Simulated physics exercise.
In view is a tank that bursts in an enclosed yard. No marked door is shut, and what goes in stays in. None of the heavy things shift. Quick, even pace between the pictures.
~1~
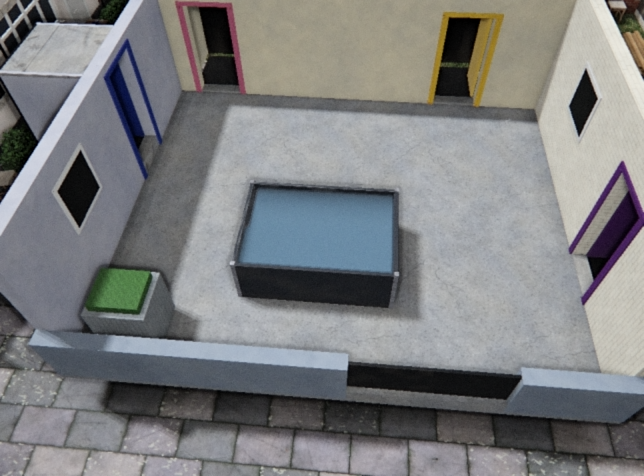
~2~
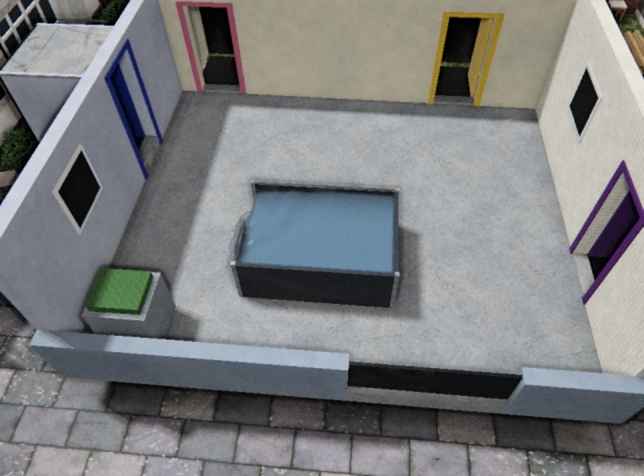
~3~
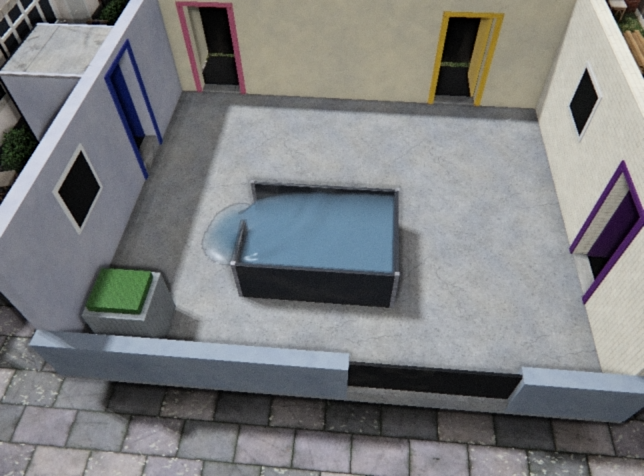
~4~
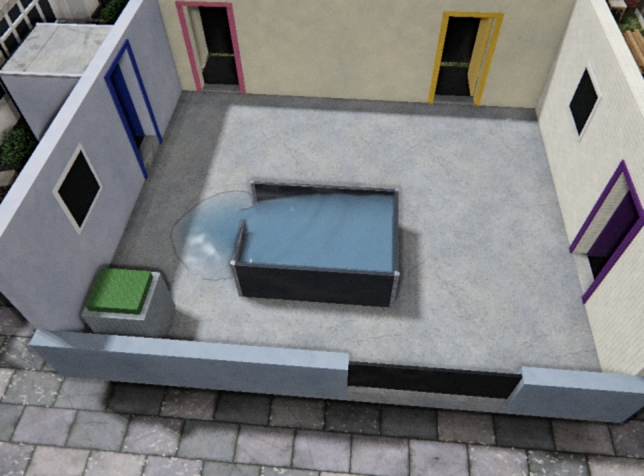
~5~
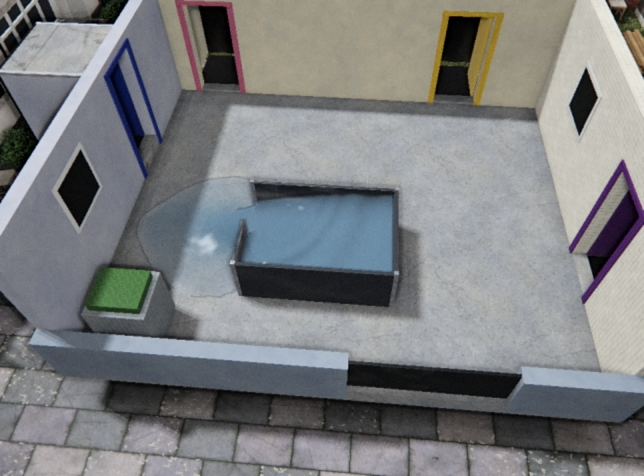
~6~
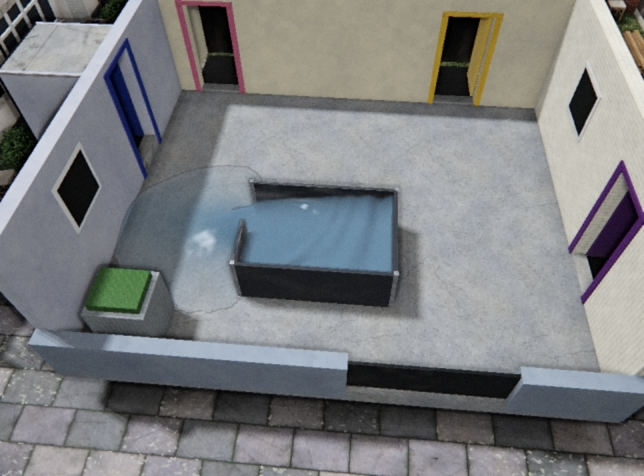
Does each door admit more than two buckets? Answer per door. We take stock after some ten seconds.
The pink door: It does; the purple door: It does not; the yellow door: It does not; the blue door: It does not.
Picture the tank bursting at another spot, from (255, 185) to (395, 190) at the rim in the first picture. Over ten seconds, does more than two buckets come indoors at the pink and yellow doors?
I'd say the pink crosses the line and the yellow crosses the line.
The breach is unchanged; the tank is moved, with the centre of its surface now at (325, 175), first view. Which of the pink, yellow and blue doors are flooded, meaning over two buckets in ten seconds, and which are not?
Pink: Exceeds the limit; yellow: Within the limit; blue: Exceeds the limit.
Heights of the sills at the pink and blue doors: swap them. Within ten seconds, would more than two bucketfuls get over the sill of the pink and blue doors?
Lab note: Pink door doesn't reach it; blue door crosses the line.
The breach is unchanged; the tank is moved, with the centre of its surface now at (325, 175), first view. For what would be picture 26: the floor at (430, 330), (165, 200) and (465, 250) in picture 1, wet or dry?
Spared, hit, spared.
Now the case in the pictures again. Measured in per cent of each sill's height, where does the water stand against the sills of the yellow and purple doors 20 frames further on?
Close to 0 per cent for the first one and close to 0 per cent for the second.
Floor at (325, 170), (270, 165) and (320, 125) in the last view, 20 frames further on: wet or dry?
Result, as listed: Not wetted / not wetted / not wetted.
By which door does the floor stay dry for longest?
Last comes the purple one.
A moment on, water covers 20 % of the floor; the pink door not reached, the purple door not reached, the yellow door not reached, the blue door wet at the sill, nothing in.
Next, water covers 20 % of the floor; the pink door under two buckets in, the purple door not reached, the yellow door not reached, the blue door wet at the sill, nothing in.
Then, water covers 35 % of the floor; the pink door far over two buckets in, the purple door not reached, the yellow door not reached, the blue door wet at the sill, nothing in.
Later, water covers 65 % of the floor; the pink door far over two buckets in, the purple door not reached, the yellow door wet at the sill, nothing in, the blue door wet at the sill, nothing in.
In the end, water covers 95 % of the floor; the pink door far over two buckets in, the purple door under two buckets in, the yellow door wet at the sill, nothing in, the blue door wet at the sill, nothing in.
